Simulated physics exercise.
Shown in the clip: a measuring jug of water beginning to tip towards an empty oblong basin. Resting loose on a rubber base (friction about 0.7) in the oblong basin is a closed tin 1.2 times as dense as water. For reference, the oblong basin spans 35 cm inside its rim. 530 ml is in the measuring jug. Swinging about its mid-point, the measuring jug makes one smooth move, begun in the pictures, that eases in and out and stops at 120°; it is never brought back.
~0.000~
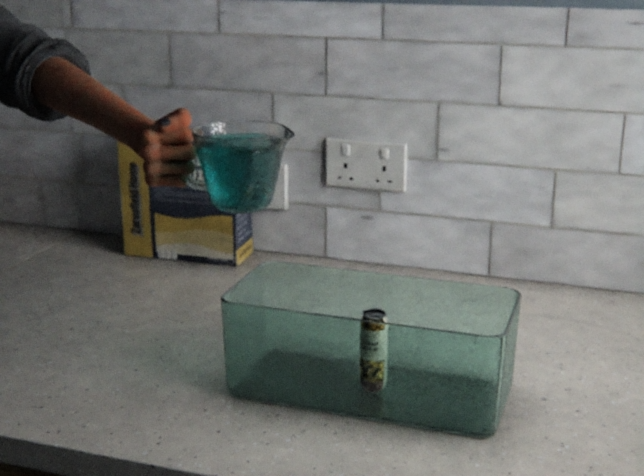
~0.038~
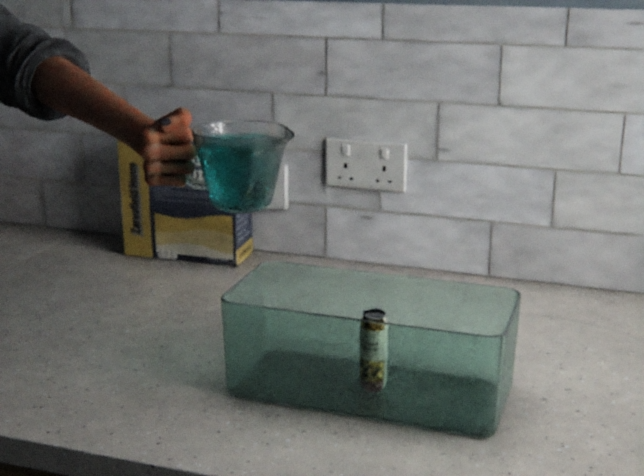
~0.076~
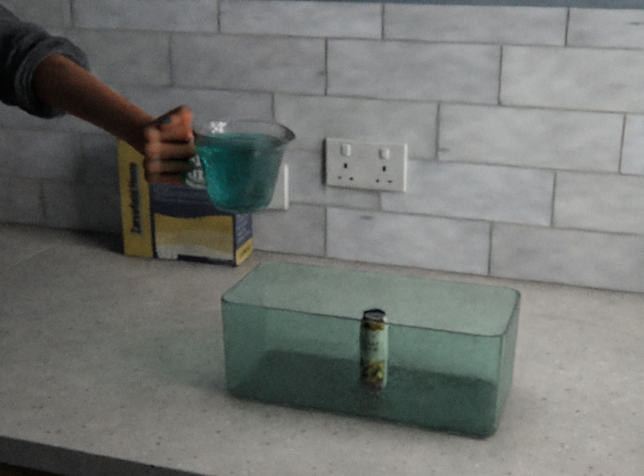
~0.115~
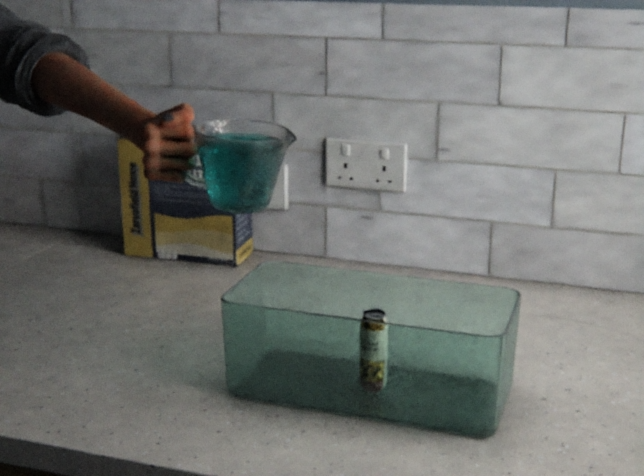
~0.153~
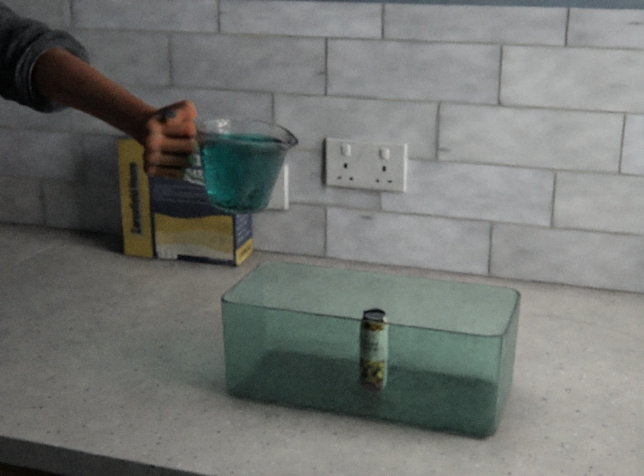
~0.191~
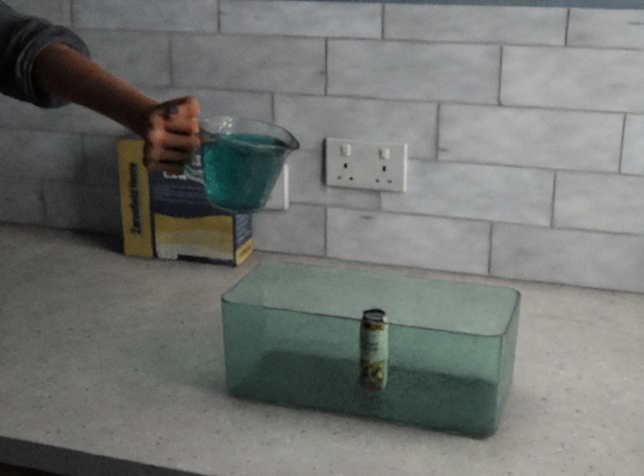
A glass measuring jug of blue-green liquid, gripped by a hand reaching in from the left, starts out level above a worktop. It then tilts slightly to the right, its spout edging towards the viewer's right, while the greenish see-through basin and the small tin below stay still.
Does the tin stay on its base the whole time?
Yes, it stays upright.
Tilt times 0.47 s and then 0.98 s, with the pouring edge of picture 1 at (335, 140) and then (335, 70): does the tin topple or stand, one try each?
The tin overturns the first time and stays vertical the second time.
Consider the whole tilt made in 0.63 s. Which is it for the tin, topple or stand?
The tin remains upright.
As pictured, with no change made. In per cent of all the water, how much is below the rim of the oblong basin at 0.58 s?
Roughly 12 percent.
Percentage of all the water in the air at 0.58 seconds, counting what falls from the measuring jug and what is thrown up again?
Roughly 32 percent.
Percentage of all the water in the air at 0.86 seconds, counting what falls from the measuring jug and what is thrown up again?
Near 8 percent.
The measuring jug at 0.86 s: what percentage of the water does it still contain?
Share remaining: Approx. 2 %.
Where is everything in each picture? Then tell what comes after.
The first picture shows tilt 0°; pouring edge (293, 135); surface from (204, 137) to (283, 144); the oblong basin's rim runs from (242, 281) to (513, 314); the tin's top is at (375, 317).
The second picture shows tilt 0°; pouring edge (293, 136); surface from (204, 137) to (283, 144).
The third picture shows tilt 2°; pouring edge (294, 137); surface from (205, 137) to (284, 145).
The fourth picture shows tilt 4°; pouring edge (296, 139); surface from (205, 137) to (285, 146).
The fifth picture shows tilt 7°; pouring edge (297, 143); surface from (207, 136) to (286, 146).
The sixth picture shows tilt 11°; pouring edge (299, 147); surface from (210, 138) to (289, 148).
By 0.58 s the tilt is 77° and 56 per cent is still to pour; the tin stands where it began.
By 0.86 s the tilt is 116° and 2 per cent is still to pour; the tin stands 1 cm from where it began.
By 1.16 s the tilt is 120° and 0 per cent is still to pour; the tin stands 1 cm from where it began.
By 1.48 s the tilt is 120° and 0 per cent is still to pour; the tin stands 1 cm from where it began.
At rest the tin stands 1 cm from where it began.
